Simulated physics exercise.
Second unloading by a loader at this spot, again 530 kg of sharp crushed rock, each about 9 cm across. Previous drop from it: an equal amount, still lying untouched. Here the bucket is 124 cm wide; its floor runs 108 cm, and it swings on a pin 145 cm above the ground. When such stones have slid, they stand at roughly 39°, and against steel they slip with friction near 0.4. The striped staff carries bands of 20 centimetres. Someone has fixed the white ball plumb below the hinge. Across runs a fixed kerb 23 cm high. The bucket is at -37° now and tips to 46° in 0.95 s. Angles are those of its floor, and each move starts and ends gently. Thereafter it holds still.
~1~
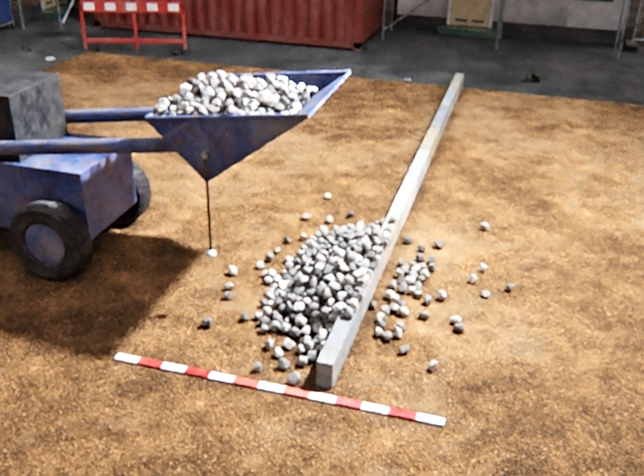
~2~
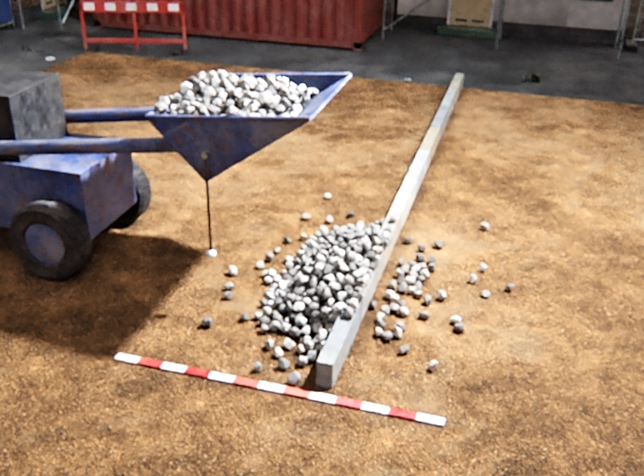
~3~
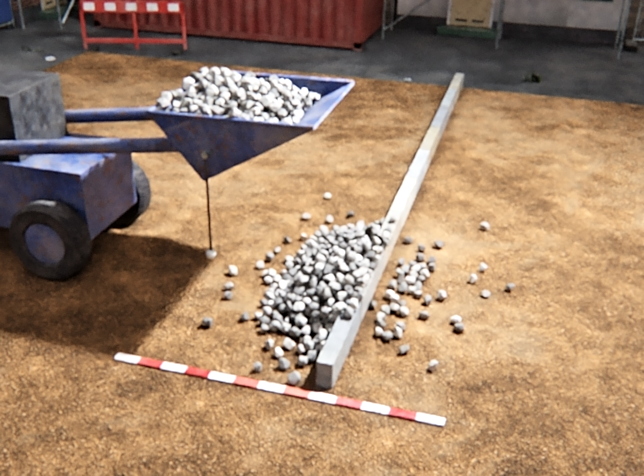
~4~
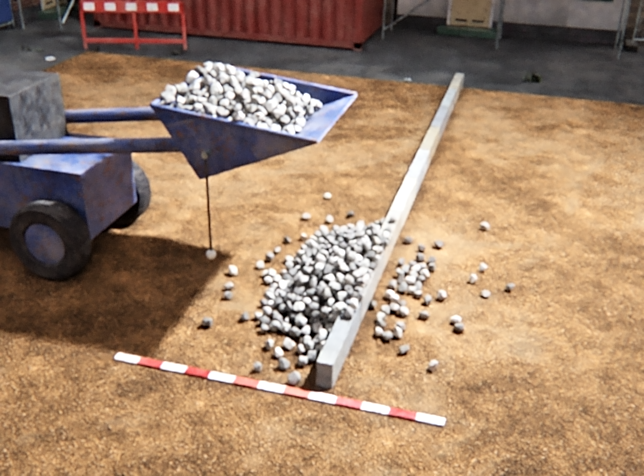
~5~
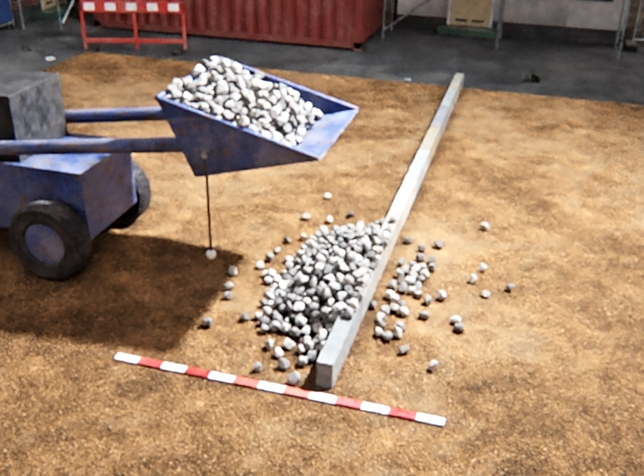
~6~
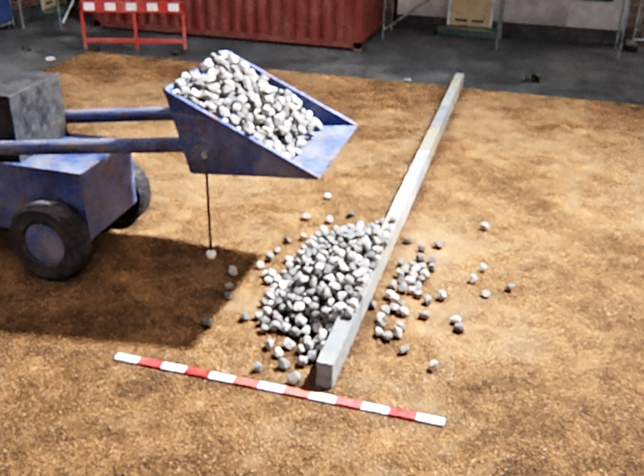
A blue loader bucket full of grey stones tilts gradually forward beside a stone pile.
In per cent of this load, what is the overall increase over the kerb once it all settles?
16 out of 100, about.
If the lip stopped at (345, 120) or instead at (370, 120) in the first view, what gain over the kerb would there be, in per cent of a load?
The first position would add some 55 per cent, the second some 90.
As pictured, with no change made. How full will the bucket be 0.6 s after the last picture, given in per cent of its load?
Around 75 per cent of the load is still inside.
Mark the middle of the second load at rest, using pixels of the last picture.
Their centre rests close to (320, 267).
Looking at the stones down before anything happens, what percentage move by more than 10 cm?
Around 10 in a hundred.
Then, 0.3 s after the last picture the floor is at 33°; in per cent of one load, 100 in the bucket, 92 on this side of the kerb, 8 over the kerb; the foremost stones are at (474, 292).
Then, 0.6 s after the last picture the floor is at 46°; in per cent of one load, 73 in the bucket, 120 on this side of the kerb, 8 over the kerb; the foremost stones are at (474, 292).
Then, 1.0 s after the last picture the floor is at 46°; in per cent of one load, 14 in the bucket, 174 on this side of the kerb, 11 over the kerb; the foremost stones are at (474, 292).
Then, 3.8 s after the last picture the floor is at 46°; in per cent of one load, 0 in the bucket, 176 on this side of the kerb, 24 over the kerb; the foremost stones are at (487, 284). Net gain over the kerb, 16.
